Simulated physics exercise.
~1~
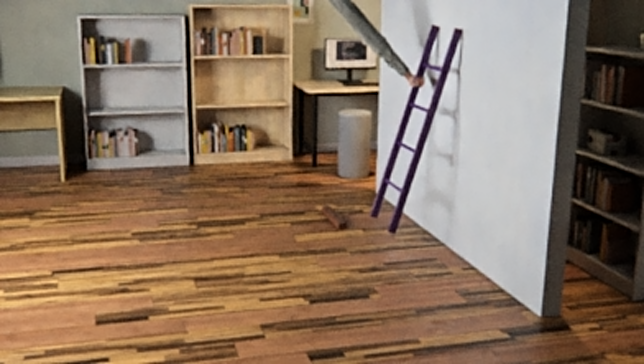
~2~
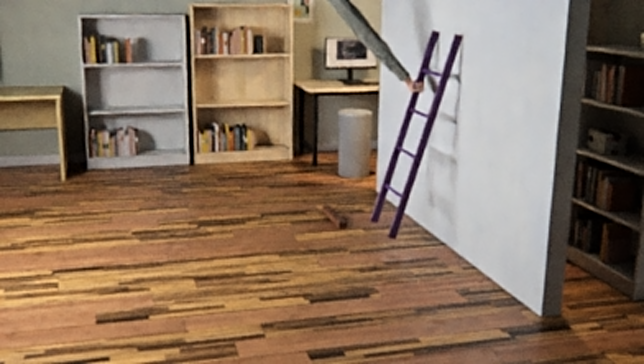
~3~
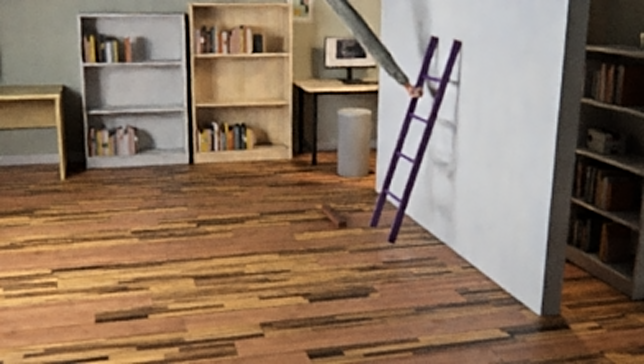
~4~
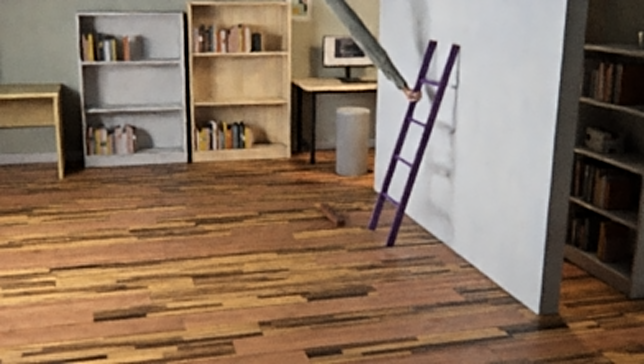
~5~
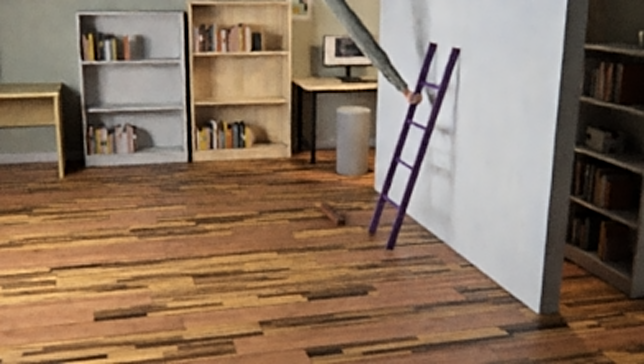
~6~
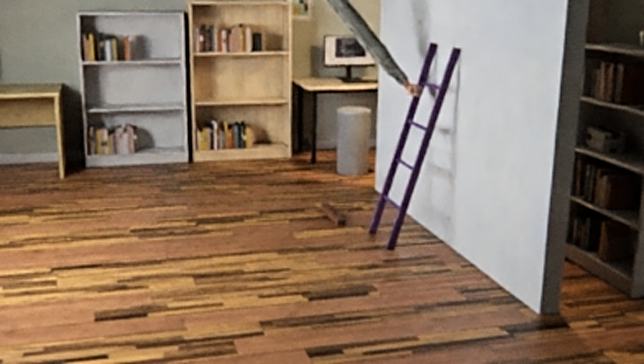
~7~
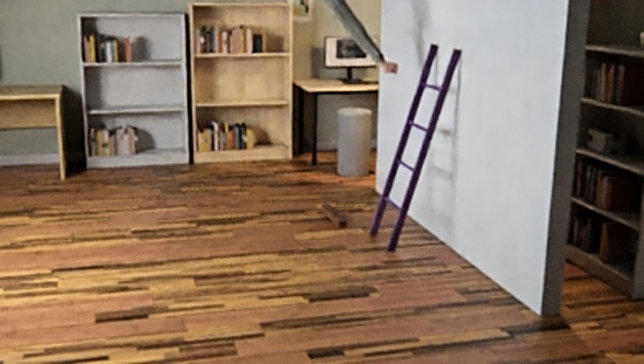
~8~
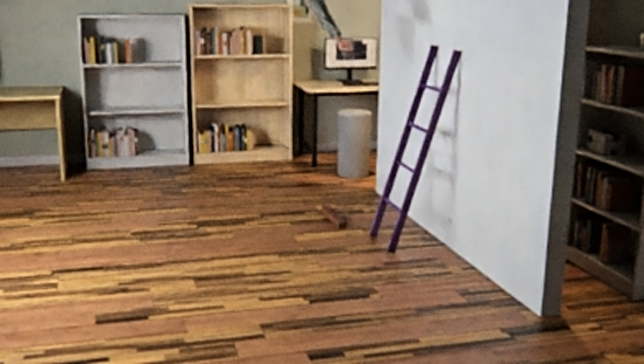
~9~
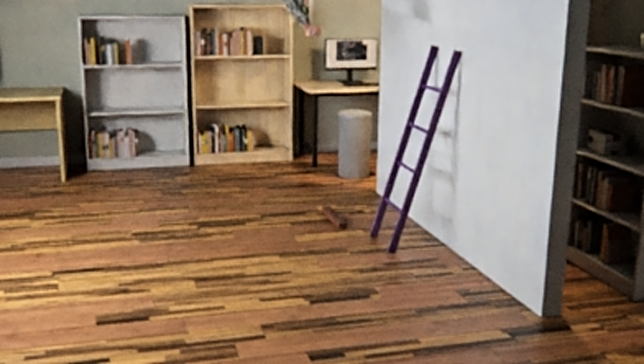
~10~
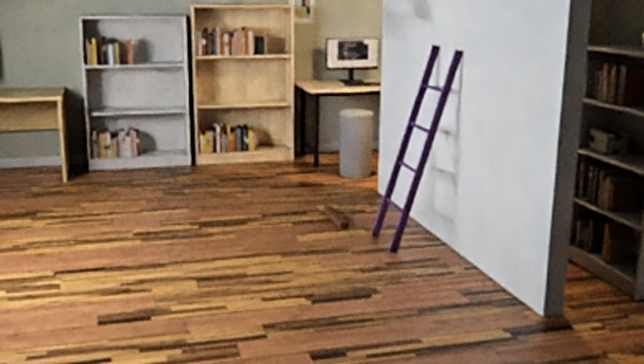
A purple ladder leans against a pale wall that juts into the right side of a wood-floored room, seen from slightly above by a gently swaying camera. Grey and light wooden bookshelves stand at the back left, near a desk with a monitor and a grey cylinder, while dark shelves line the far right. A small reddish-brown batten lies on the floor near the ladder's feet. A sleeved arm reaching in from above holds the ladder and lowers it slightly into place. The hand lets go and withdraws upward out of view, and the ladder stays leaning against the wall.
